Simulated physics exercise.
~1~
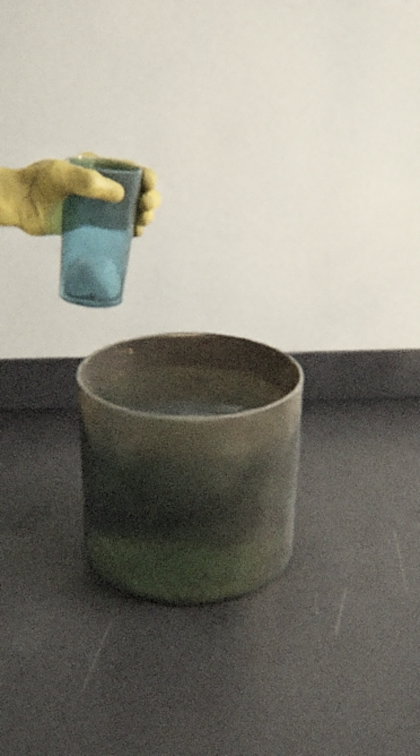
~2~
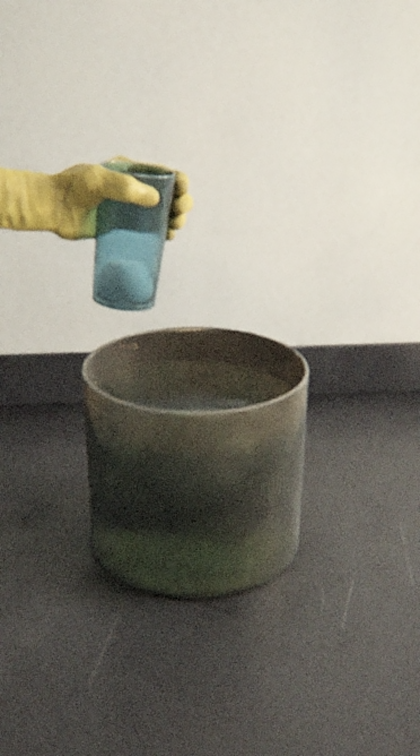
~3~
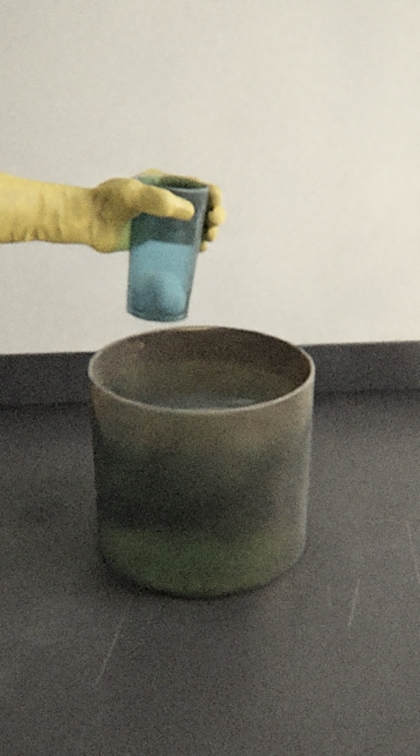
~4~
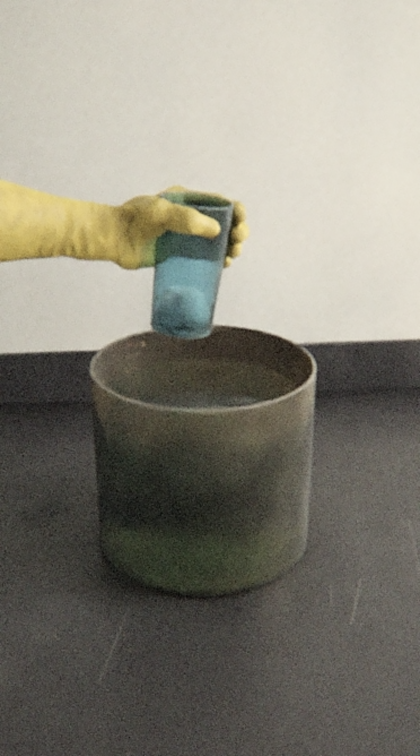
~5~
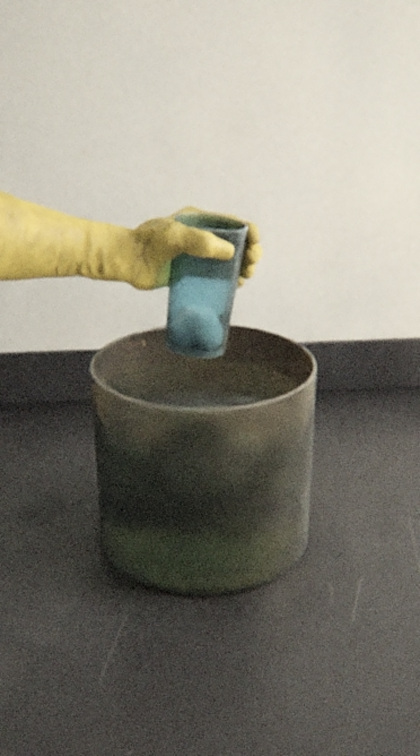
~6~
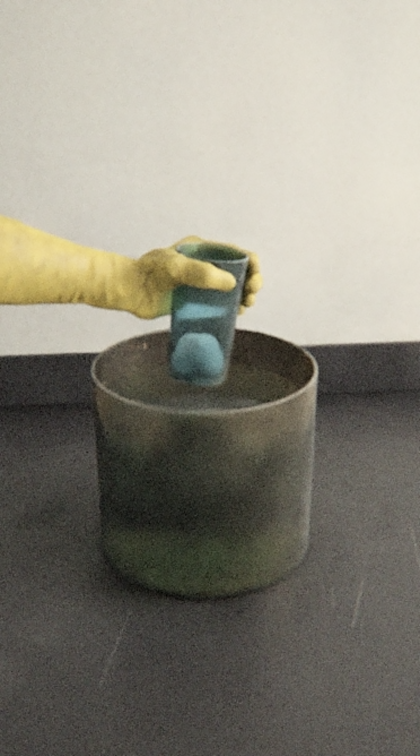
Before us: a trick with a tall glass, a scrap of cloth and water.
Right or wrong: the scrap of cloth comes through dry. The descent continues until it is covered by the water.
Wrong.
Shortly, the tall glass enters the water.
Then, water pours in as the air escapes.
At the finish, the tall glass is under, flooded, and the scrap of cloth is wet.
